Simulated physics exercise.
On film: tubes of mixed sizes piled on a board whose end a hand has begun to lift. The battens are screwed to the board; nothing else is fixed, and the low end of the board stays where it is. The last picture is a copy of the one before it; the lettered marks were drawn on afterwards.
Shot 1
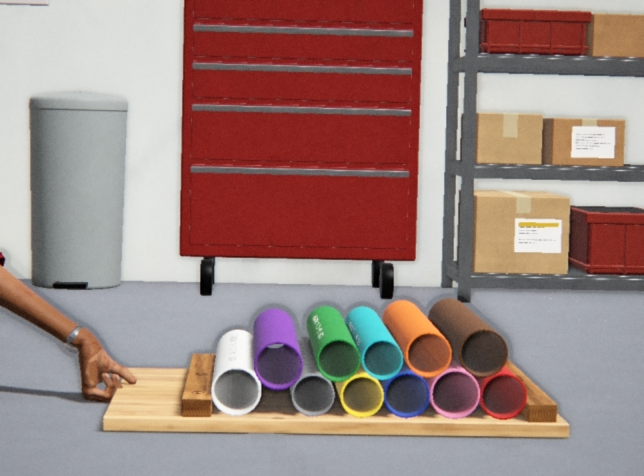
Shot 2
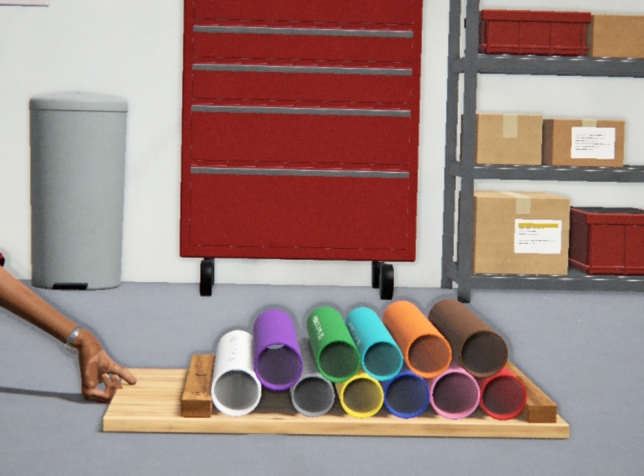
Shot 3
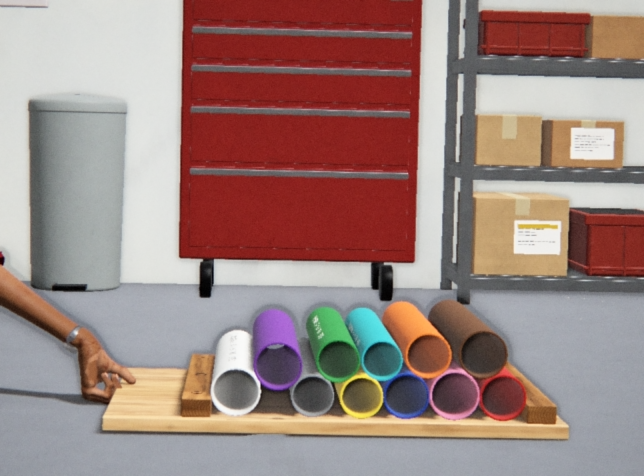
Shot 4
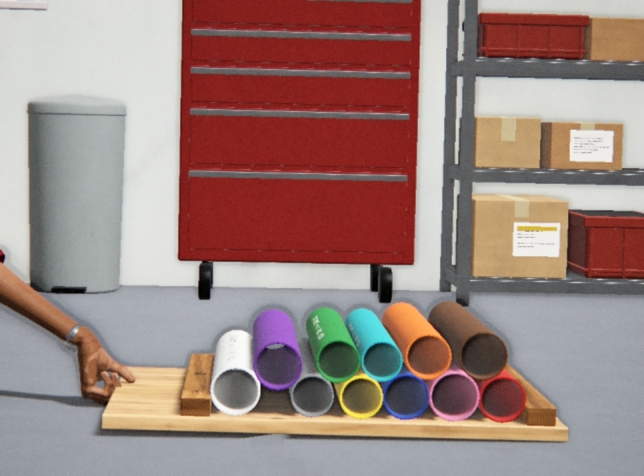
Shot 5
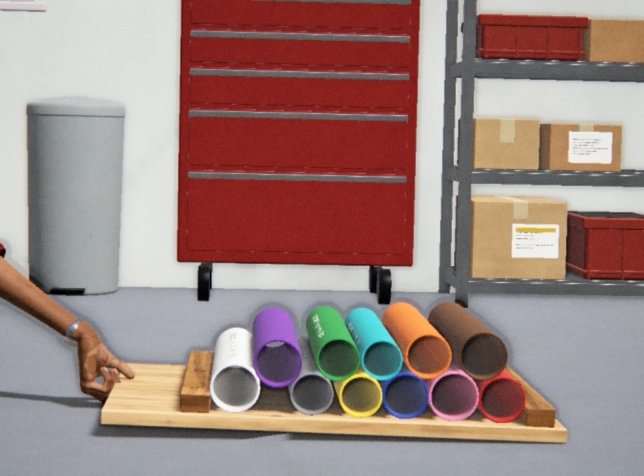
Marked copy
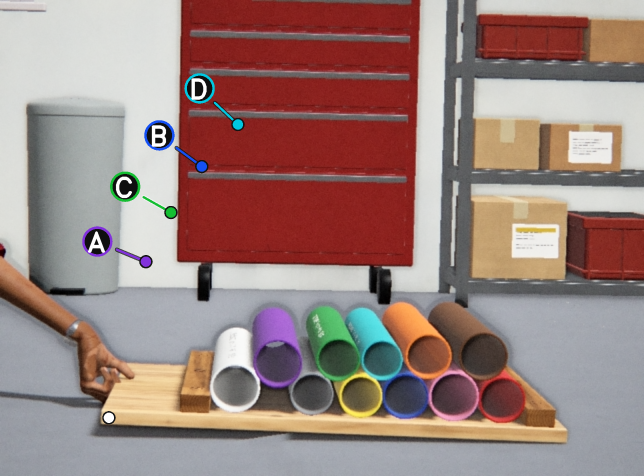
The clip opens on a hand gripping the left end of a wooden board, where colourful tubes lie piled between two wooden strips, with a red tool cabinet behind. The hand then raises that end very slightly, giving the board a faint tilt, while the tubes stay stacked with barely any visible movement.
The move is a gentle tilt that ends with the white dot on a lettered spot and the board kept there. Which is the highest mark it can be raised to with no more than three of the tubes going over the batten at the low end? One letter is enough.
Stop at C.
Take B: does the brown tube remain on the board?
No.
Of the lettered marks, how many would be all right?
Two of them.
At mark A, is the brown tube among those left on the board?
Yes.
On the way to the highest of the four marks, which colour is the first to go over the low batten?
First is the brown one.
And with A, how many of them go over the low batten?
At A the number is none.
On the marked copy, A at (146, 262); B at (202, 167); C at (171, 212); D at (238, 124); the white dot at (109, 418).
Taking C. A third of the way, board at 17°.
Two thirds of the way, board at 28°.
When it is over, board at 28°, one over the low batten (brown).
As for the rest, A none over the low batten; B five over the low batten; D five over the low batten.
